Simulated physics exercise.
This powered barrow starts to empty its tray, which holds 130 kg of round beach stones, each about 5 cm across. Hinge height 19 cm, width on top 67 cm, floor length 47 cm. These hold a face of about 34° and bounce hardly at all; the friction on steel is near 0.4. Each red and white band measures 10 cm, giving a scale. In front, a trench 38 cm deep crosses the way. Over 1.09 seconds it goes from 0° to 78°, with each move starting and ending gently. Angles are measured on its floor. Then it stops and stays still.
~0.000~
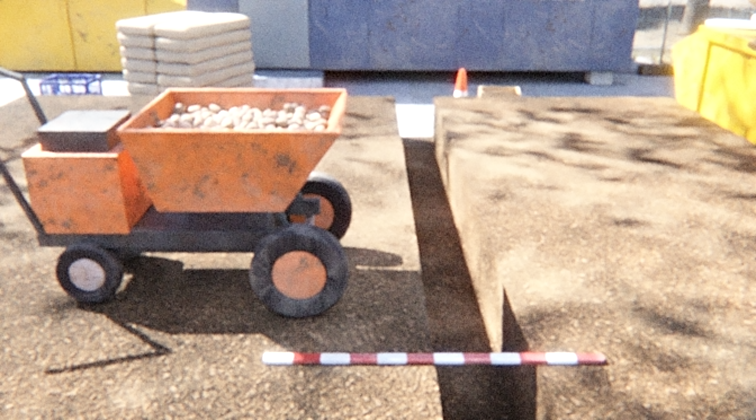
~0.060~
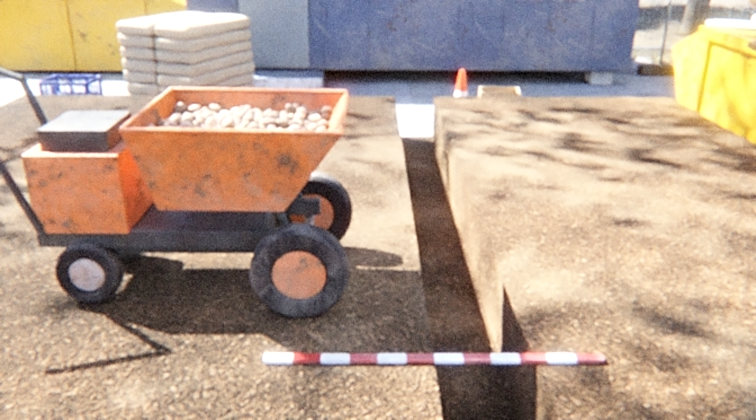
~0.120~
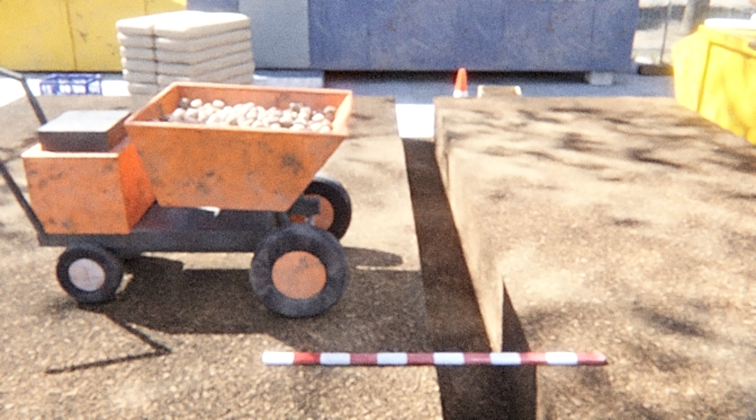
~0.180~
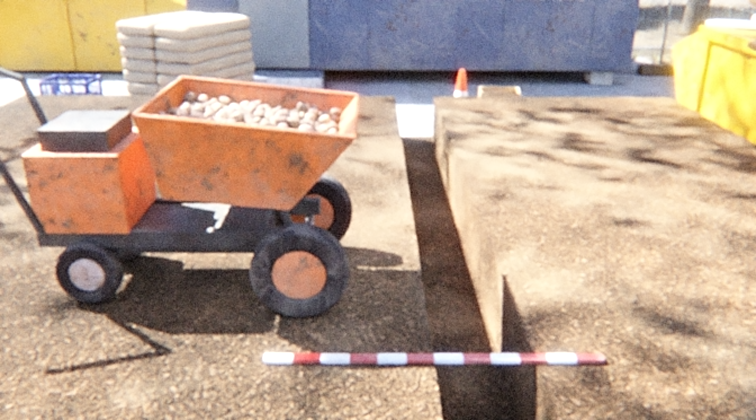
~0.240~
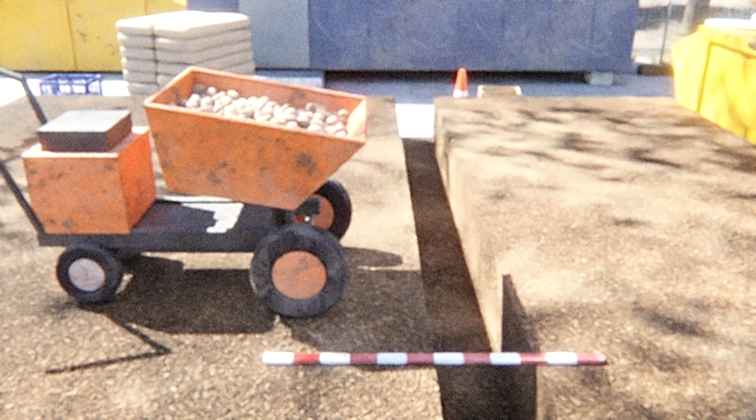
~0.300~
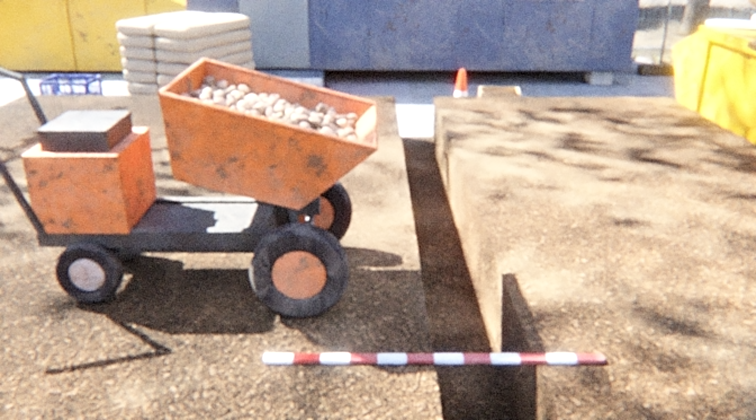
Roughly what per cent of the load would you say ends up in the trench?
I'd say 77 per cent ends up in the trench.
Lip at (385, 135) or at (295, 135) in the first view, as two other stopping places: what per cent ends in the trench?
Around 30 and then 100 percent.
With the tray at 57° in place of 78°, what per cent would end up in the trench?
Roughly 50 percent.
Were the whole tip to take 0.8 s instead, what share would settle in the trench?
Then some 65 per cent would.
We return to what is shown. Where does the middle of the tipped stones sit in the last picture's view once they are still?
Their middle lands near (476, 333).
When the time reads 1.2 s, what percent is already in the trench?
By that moment, roughly 45 per cent of the load.
After 0.8 s the floor is at 66°; 100 % in the tray; the foremost stones are at (464, 233).
After 1.2 s the floor is at 78°; 42 % in the tray, 43 % in the trench, 15 % past the trench; the foremost stones are at (578, 272).
After 1.5 s the floor is at 78°; 10 % in the tray, 66 % in the trench, 23 % past the trench; the foremost stones are at (699, 277).
After 3.5 s the floor is at 78°; 0 % in the tray, 77 % in the trench, 23 % past the trench; the foremost stones are past the picture's edge.
